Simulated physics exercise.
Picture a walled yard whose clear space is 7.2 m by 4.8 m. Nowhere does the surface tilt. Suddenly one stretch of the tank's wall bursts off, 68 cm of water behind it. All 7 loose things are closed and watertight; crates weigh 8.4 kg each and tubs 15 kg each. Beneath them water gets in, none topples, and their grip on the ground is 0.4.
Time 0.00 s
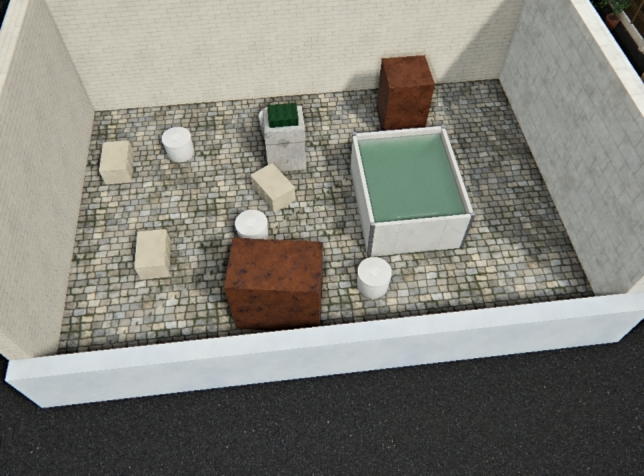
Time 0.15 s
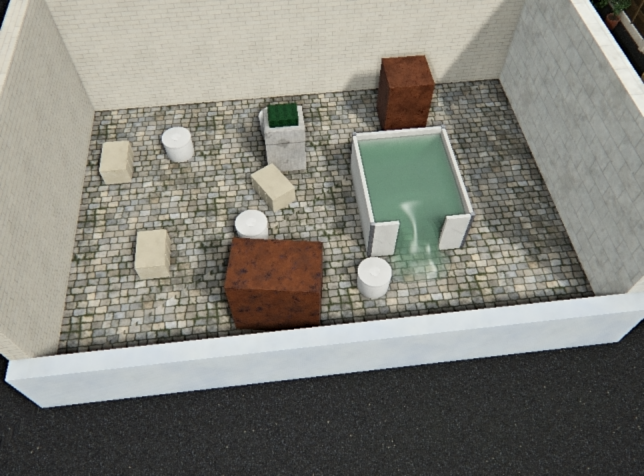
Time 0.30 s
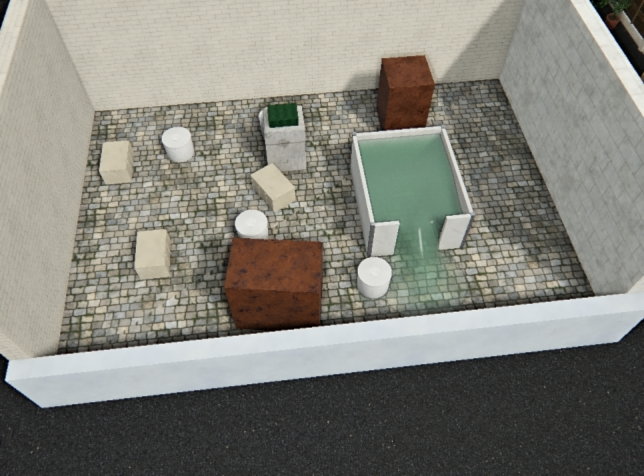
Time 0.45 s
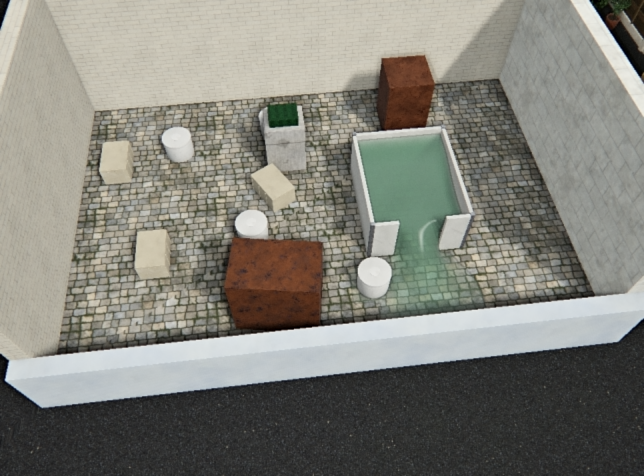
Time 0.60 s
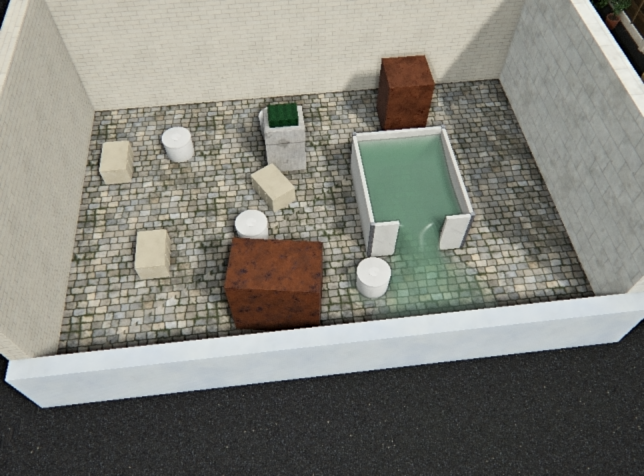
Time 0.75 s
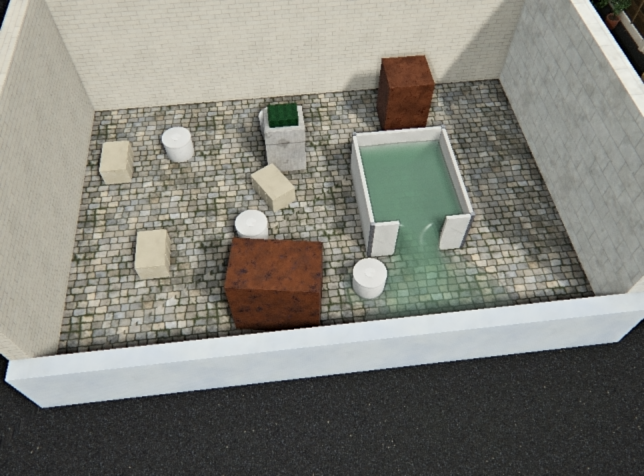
To begin with, a walled paved yard holds scattered blocks, white cylinders and a square tank of green water. Then part of the tank's front wall is gone and water pours through the gap, spreading across the paving, and finally the white cylinder nearest the gap shifts slightly left.
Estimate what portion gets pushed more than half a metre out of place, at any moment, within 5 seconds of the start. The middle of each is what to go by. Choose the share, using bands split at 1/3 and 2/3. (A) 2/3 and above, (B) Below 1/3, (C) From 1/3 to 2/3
The answer is B.
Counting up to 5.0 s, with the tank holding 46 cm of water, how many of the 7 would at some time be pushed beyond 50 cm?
Under that setup the answer is 0.
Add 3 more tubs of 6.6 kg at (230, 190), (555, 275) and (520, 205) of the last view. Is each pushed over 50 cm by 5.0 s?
So it's stays below, then gets above, then gets above.
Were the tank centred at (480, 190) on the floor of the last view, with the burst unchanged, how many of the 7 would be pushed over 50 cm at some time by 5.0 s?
In that case the number is 2.
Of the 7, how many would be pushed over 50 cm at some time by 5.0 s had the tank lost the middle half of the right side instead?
1.
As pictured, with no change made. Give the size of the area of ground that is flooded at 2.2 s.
Flooded: Near 10.5 m2.
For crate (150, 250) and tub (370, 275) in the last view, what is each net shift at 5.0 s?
Object 1: 0 cm. Object 2: 10 cm.
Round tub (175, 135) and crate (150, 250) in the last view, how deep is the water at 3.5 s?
Depths: Near 0 cm, then near 0 cm.
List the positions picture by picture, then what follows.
The first picture shows a tub at (375, 272) rests on the ground; a crate at (151, 248) rests on the ground; water covers 2.0 m2; 0 of 7 have shifted.
The second picture shows a tub at (375, 272), on the bottom; a crate at (151, 248), on the bottom; 2.4 m2 under water; 0 of 7 have shifted.
The third picture shows a tub at (375, 272), on the bottom; a crate at (151, 248), on the bottom; 3.0 m2 under water; 0 of 7 have shifted.
The fourth picture shows a tub at (375, 272) rests on the ground; a crate at (151, 248) rests on the ground; water covers 3.6 m2; 0 of 7 have shifted.
The fifth picture shows a tub at (374, 272), on the bottom; a crate at (151, 248), on the bottom; 3.9 m2 under water; 0 of 7 have shifted.
The sixth picture shows a tub at (370, 273), on the bottom, 7 cm from its start; a crate at (151, 248), on the bottom; water covers 4.2 m2; 1 of 7 have shifted.
After 1.1 s 0 of 7 are over 50 cm from their spots; 0 afloat.
After 2.2 s 0 of 7 are over 50 cm from their spots; 0 afloat.
After 3.5 s 0 of 7 are over 50 cm from their spots; 1 afloat.
After 5.0 s 0 of 7 are over 50 cm from their spots, and 0 have been at some point; 0 afloat.
